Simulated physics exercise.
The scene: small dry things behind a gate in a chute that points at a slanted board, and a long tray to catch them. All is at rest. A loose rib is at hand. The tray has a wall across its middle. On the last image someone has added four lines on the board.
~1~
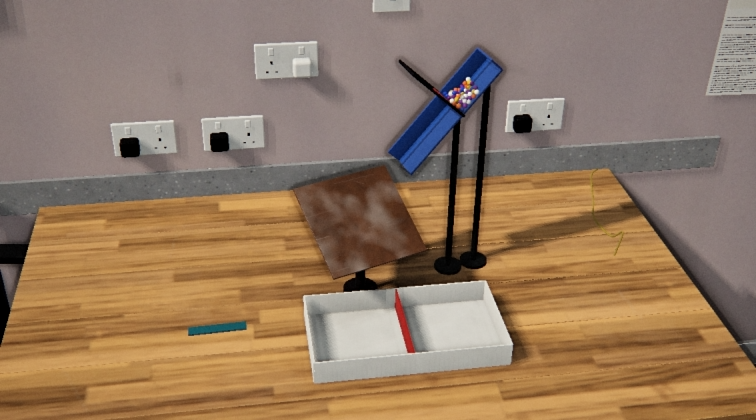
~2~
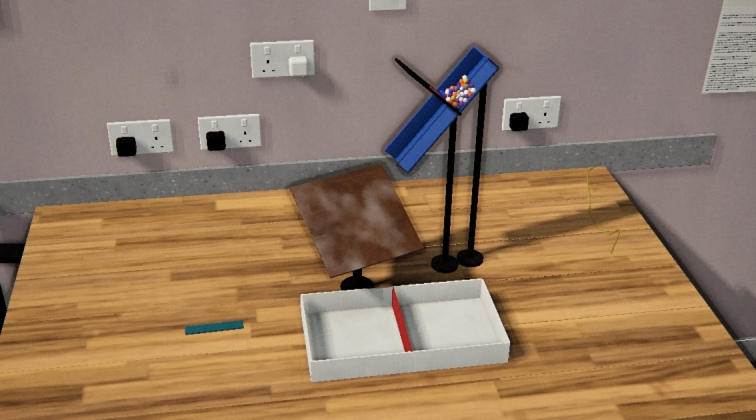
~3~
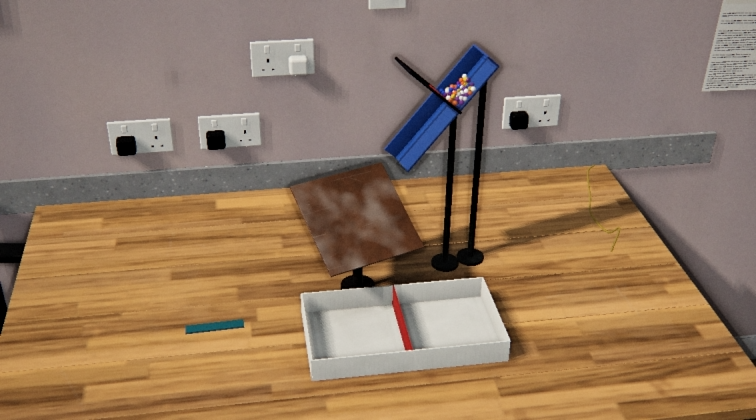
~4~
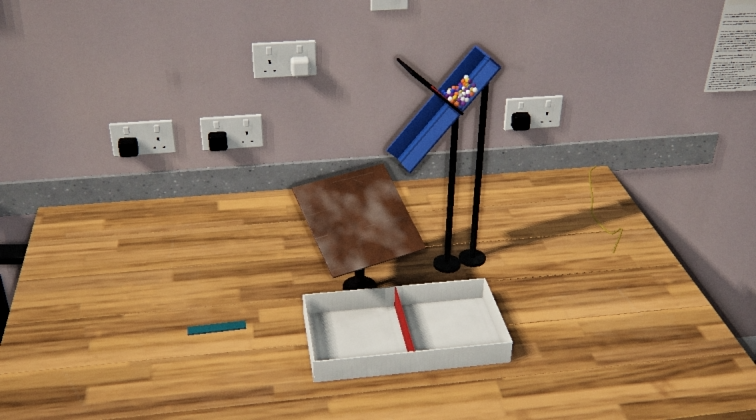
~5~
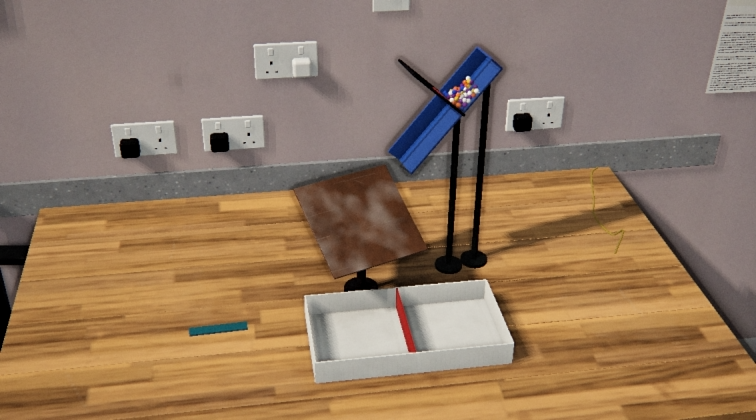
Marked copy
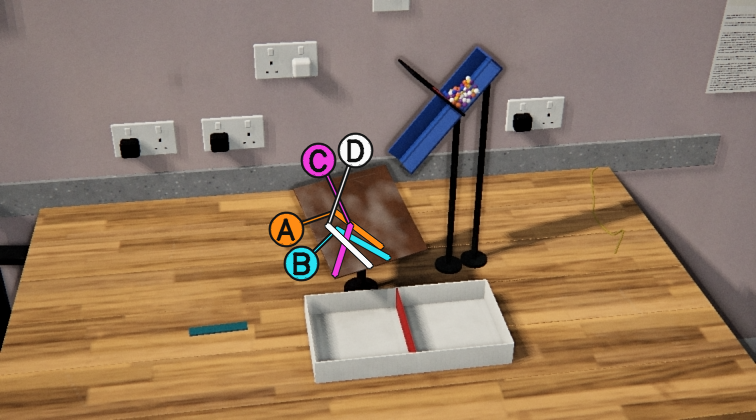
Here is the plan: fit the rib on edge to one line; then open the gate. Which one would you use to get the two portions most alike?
I would pick line D.
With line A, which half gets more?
The right half.
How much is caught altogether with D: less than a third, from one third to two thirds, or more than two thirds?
Line D gives more than two thirds.
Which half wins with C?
Left.
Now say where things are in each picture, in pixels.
Load behind the gate at (458, 96), round plastic beads; lip of the chute at (405, 168), sloping fairly steeply, in the first frame.
Middle of the board at (357, 218), tilted fairly steeply; middle of its low edge at (379, 262); of its high edge at (337, 175), in the second frame.
Front corners of the tray at (312, 360) and (510, 341); front end of its middle wall at (412, 351), in the third frame.
Middle of the load at (457, 94); lip at (404, 166), in the fourth frame.
Middle of the load at (458, 95); lip at (405, 167), in the fifth frame.
On the marked copy, line A from (335, 211) to (380, 246); line B from (336, 229) to (387, 257); line C from (350, 225) to (335, 274); line D from (328, 225) to (369, 265).
With A, of what is caught, a small part in the left half, most in the right.
With B, of what is caught, a small part in the left half, most in the right.
With C, of what is caught, most in the left half, about a quarter in the right.
With D, of what is caught, about half in the left half, about half in the right.
